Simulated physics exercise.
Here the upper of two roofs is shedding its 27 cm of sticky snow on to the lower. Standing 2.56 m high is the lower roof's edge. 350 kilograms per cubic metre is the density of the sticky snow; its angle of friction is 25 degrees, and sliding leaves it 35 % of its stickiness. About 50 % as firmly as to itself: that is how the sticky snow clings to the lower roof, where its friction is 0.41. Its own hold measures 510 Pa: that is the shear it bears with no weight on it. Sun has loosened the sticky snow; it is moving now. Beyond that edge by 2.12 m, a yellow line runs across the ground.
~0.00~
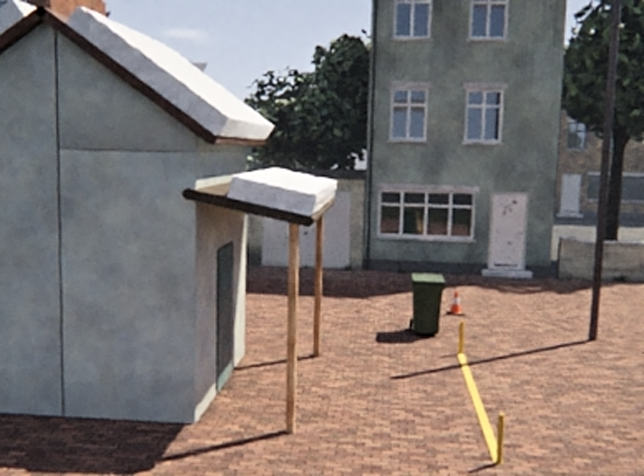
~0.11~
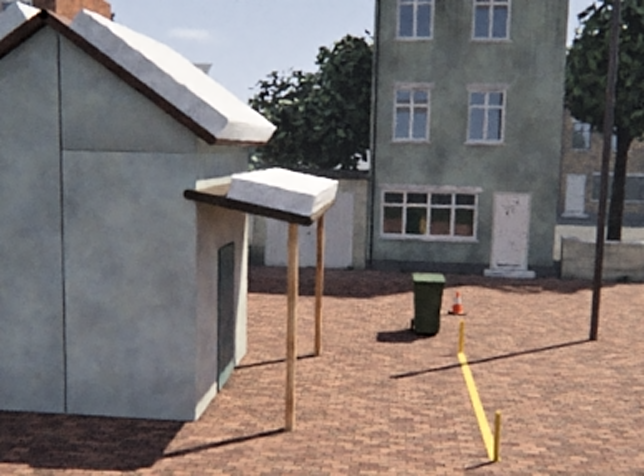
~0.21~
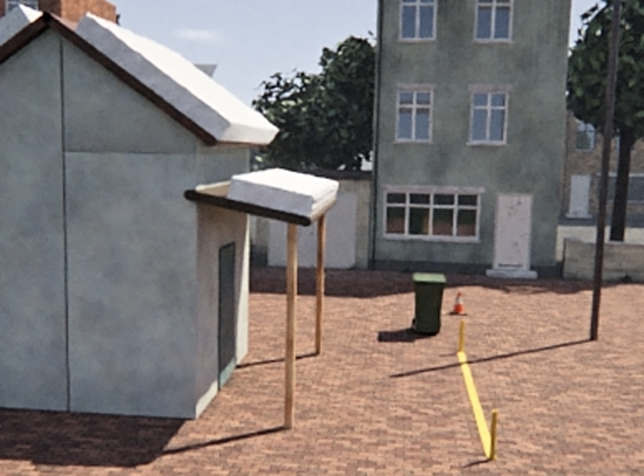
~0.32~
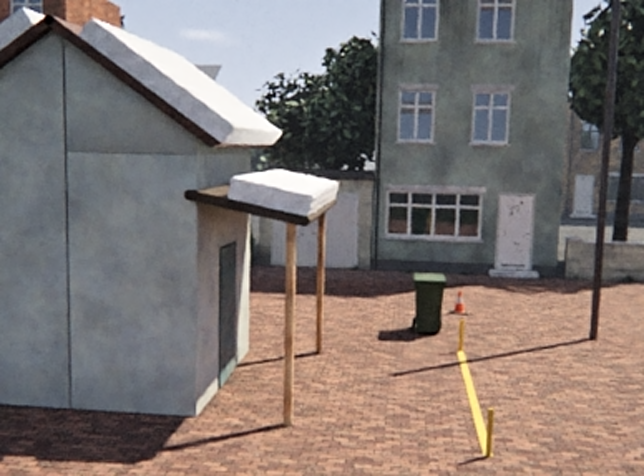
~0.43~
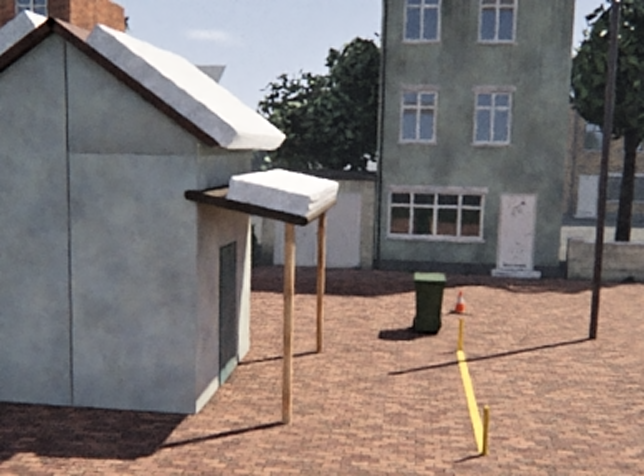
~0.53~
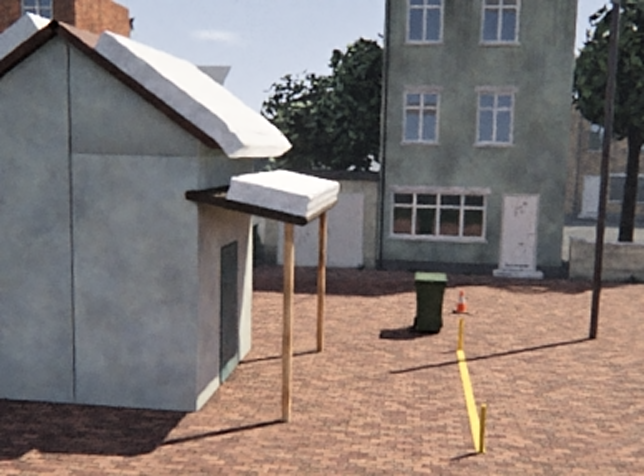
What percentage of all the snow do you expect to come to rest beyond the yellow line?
Roughly 0 % of it.
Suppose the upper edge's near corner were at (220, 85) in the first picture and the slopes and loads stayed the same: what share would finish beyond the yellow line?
About 25 per cent.
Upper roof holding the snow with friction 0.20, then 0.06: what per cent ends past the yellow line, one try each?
I'd say 12 %, followed by 25 %.
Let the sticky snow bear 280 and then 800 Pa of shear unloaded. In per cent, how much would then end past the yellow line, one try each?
First 12 %, second 0 %.
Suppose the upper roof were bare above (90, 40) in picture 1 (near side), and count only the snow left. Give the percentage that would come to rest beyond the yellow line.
It would be near 0 %.
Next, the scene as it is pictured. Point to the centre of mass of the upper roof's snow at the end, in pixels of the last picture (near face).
(336, 331), roughly.
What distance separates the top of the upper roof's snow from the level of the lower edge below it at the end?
I'd put it at around 0.6 m up.
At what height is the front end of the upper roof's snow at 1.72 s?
Close to 2.4 metres, I reckon.
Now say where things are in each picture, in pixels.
Leading edge of the sticky snow at (219, 127), in the first picture.
Leading edge of the sticky snow at (220, 128), its middle shifted 9 mm, in the second picture.
Leading edge of the sticky snow at (222, 117), its middle shifted 3.7 cm, 2 % of it past the upper edge, in one piece, in the third picture.
Leading edge of the sticky snow at (225, 121), its middle shifted 8.5 cm, 4 % of it past the upper edge, in one piece, in the fourth picture.
Leading edge of the sticky snow at (229, 134), its middle shifted 15 cm, 7 % of it past the upper edge, in one piece, in the fifth picture.
Leading edge of the sticky snow at (236, 133), its middle shifted 25 cm, 12 % of it past the upper edge, cracking, in the sixth picture.
After 1.07 s, none is below the lower edge and 0 % is past the line.
After 1.72 s, 1 % is below the lower edge and 0 % is past the line.
After 2.36 s, 44 % is below the lower edge and 0 % is past the line.
After 3.00 s, 52 % is below the lower edge and 0 % is past the line.
After 4.00 s, at the end, 56 % is below the lower edge and 0 % is past the line.
